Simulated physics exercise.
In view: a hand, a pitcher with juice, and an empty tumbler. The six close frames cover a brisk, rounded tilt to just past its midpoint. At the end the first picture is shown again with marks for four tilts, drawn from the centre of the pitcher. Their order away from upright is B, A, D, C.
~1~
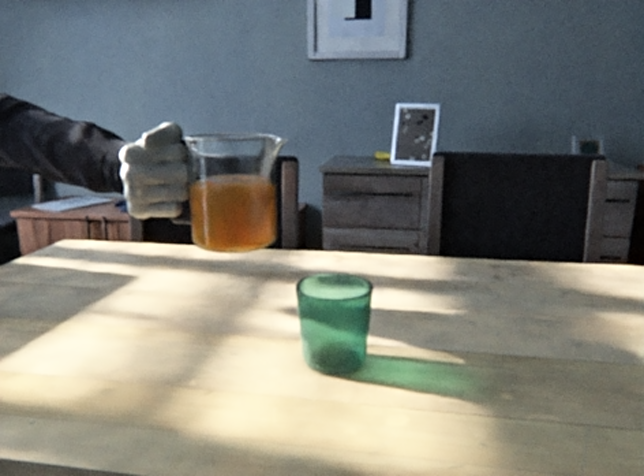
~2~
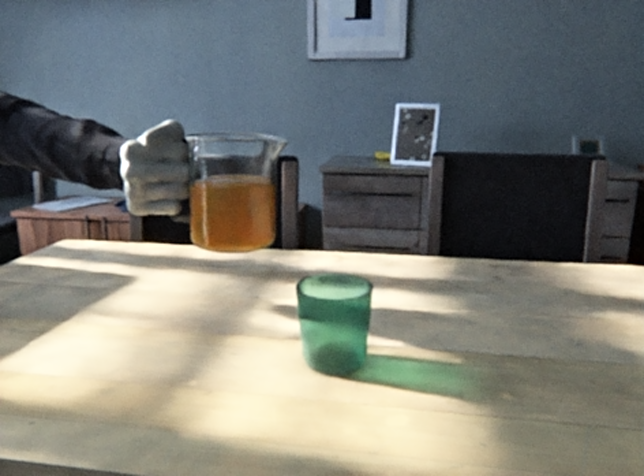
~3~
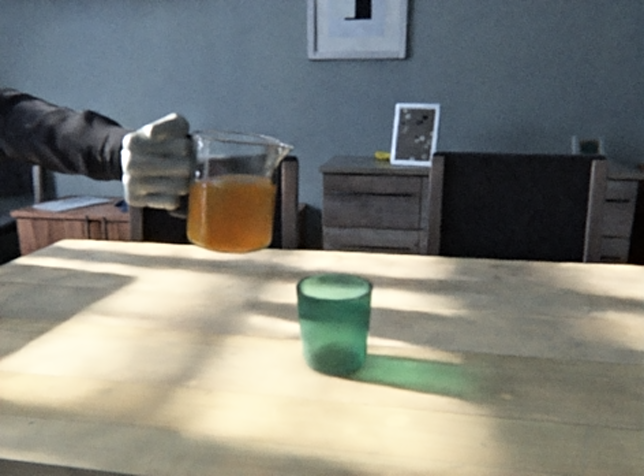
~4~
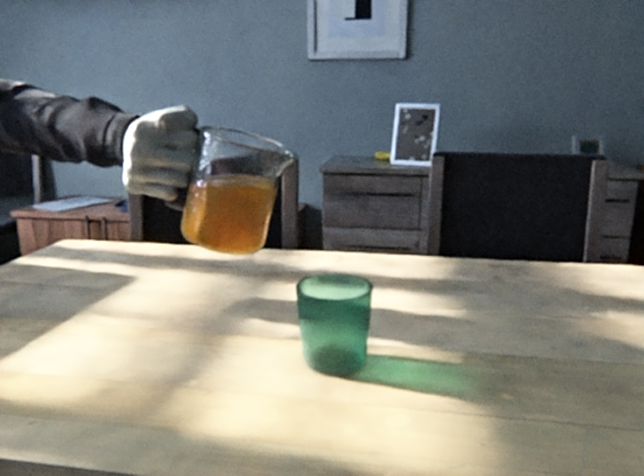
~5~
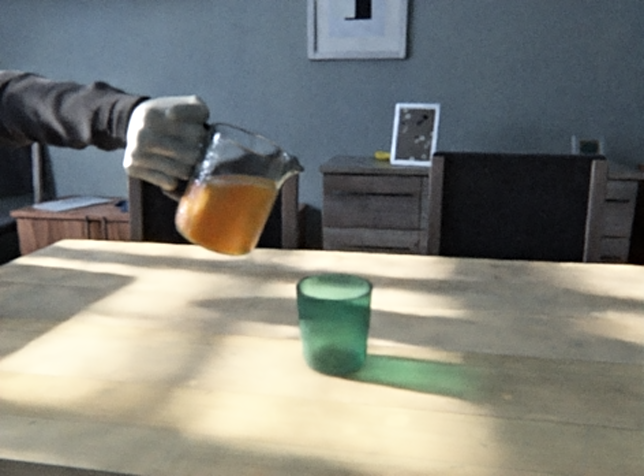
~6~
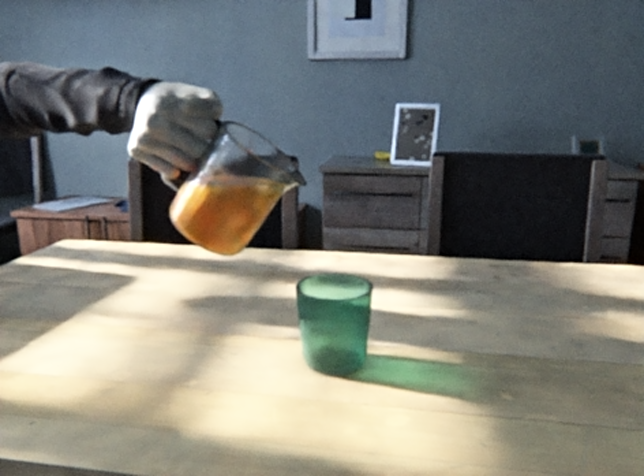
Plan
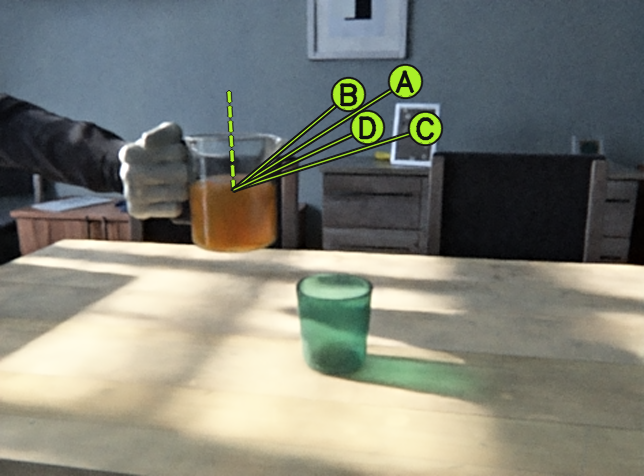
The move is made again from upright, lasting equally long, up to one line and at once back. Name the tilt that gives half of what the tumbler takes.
C works best here.
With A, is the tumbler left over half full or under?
Under.
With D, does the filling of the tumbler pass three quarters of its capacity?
No, less.
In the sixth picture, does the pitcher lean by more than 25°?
Yes.
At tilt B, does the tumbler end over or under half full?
Under.
On the marked copy, A at (391, 90); B at (335, 105); C at (409, 133); D at (352, 134).
If A is chosen, the tumbler ends with about 20 % of what it can hold.
If B is chosen, the tumbler ends with about 9 % of what it can hold.
If C is chosen, the tumbler ends with about 50 % of what it can hold.
If D is chosen, the tumbler ends with about 34 % of what it can hold.
